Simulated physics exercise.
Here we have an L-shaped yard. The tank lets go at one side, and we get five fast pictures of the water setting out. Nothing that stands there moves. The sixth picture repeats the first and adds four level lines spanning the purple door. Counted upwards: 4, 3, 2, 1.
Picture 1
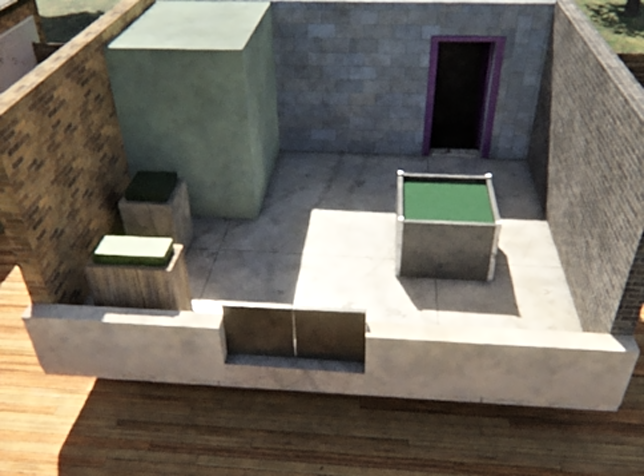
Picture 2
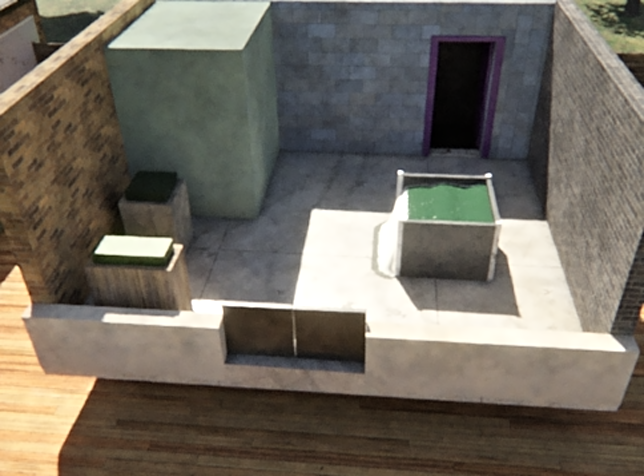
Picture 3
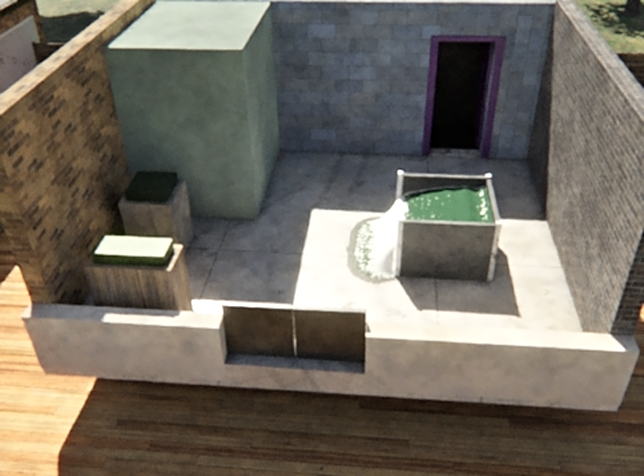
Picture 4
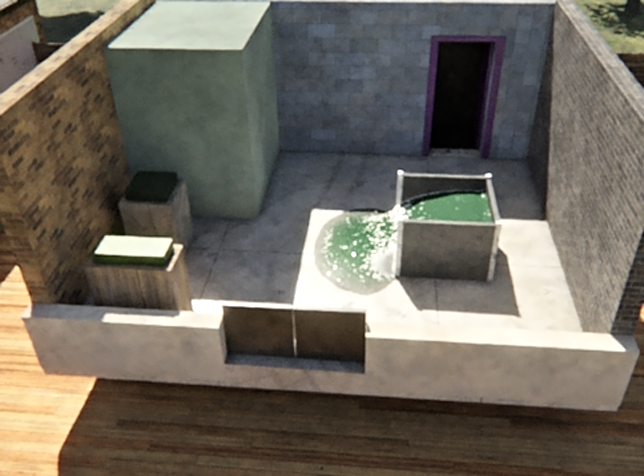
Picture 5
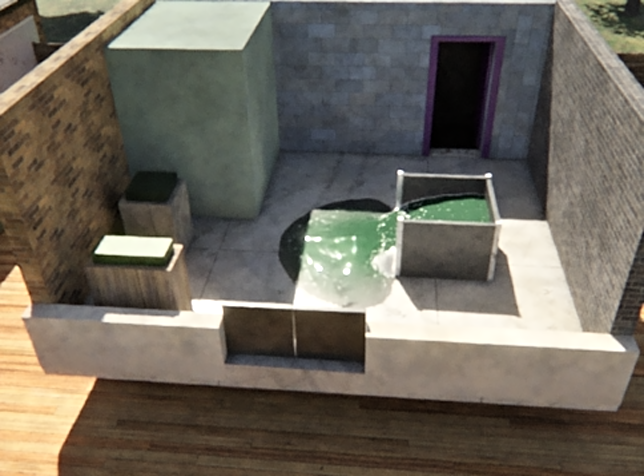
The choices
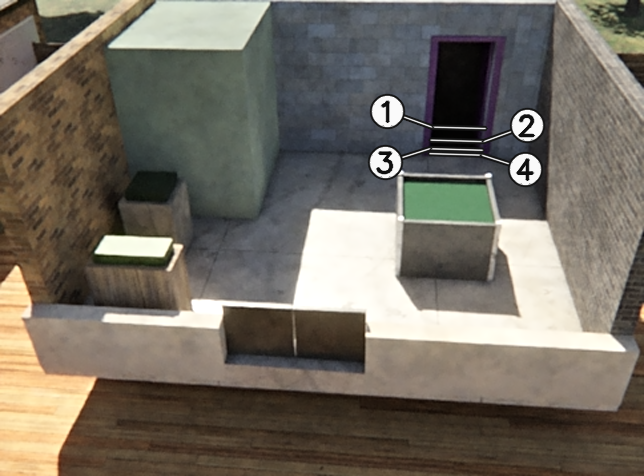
Walled yard with a purple doorway, green water pouring from the left side of a raised tank and spreading across the floor.
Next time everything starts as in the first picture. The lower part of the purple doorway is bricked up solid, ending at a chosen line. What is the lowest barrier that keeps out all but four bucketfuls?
Line 4 just does it.
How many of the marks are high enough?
All of the four.
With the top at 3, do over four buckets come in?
No, that is safe.
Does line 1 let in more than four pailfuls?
No.
On the marked copy, 1 at (458, 127); 2 at (457, 140); 3 at (456, 149); 4 at (455, 154); from the bottom up 4, 3, 2, 1.
Choosing 1, nothing gets over.
Choosing 2, nothing gets over.
Choosing 3, nothing gets over.
Choosing 4, a splash gets over, under a bucket.
